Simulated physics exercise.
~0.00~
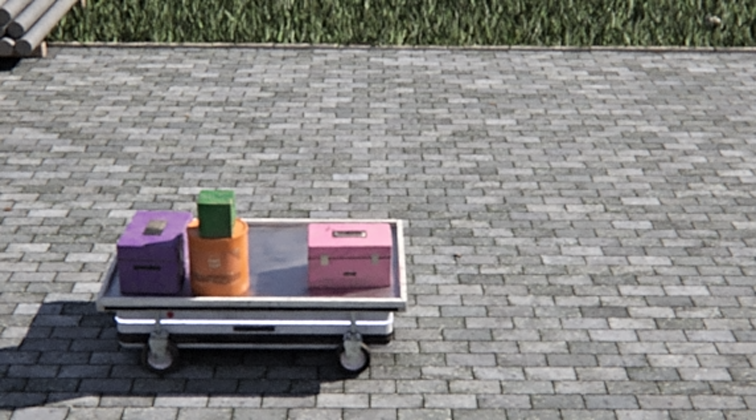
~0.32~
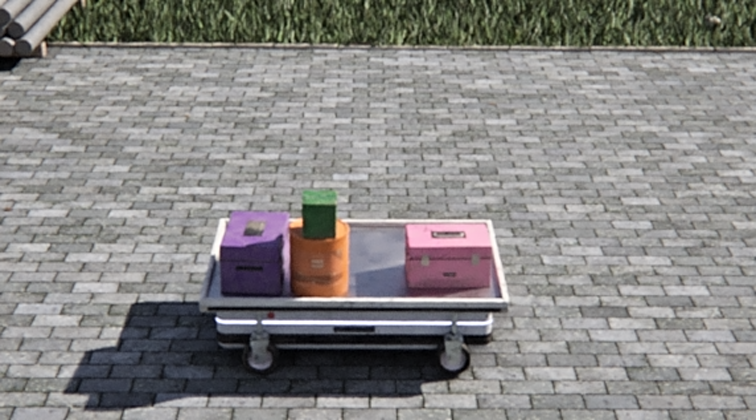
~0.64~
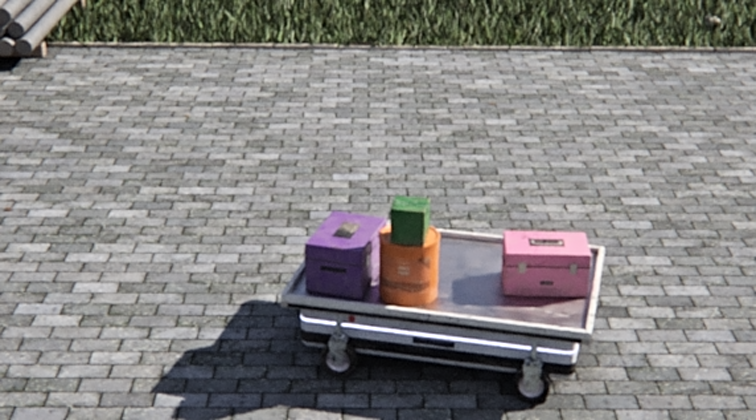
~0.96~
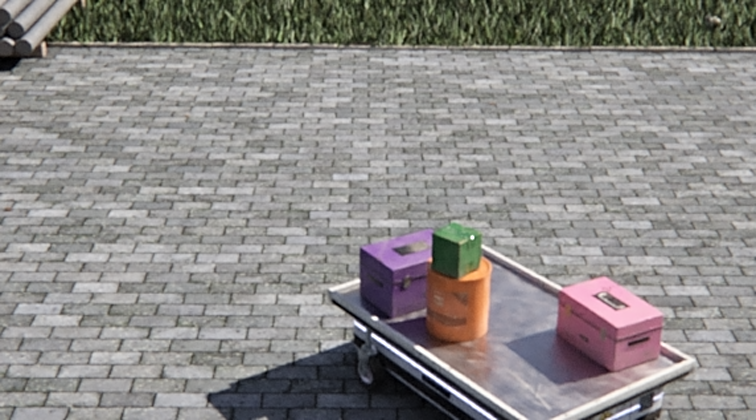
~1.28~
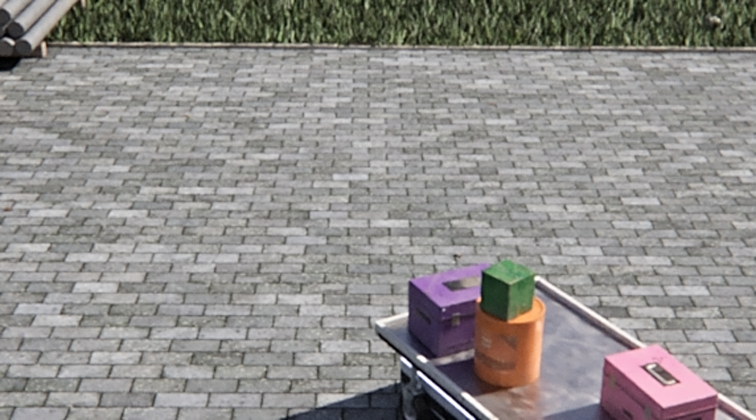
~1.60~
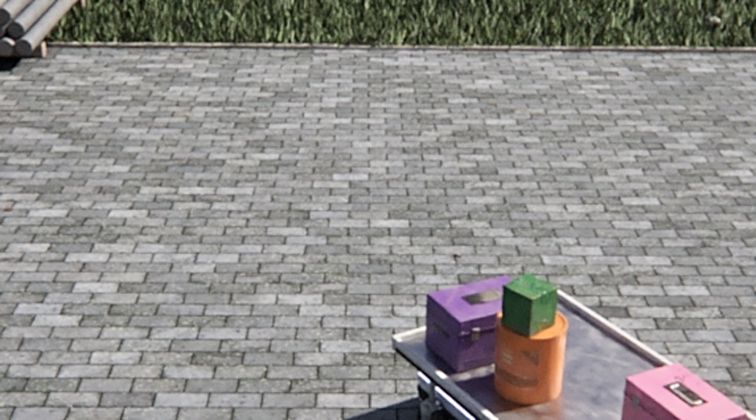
The clip opens on a flat cart with a raised lip, rolling right across grey paving with a purple toolbox, an orange pail topped by a green box, and a pink toolbox aboard. It travels straight at first, its shadow trailing to the left. Then it swings toward the viewer, its front end angling down to the right. During the turn the pink toolbox shifts from its spot, while the other items hold their places. The cart slows and stops at the lower right, partly out of view, with everything upright and the green box still on the pail.
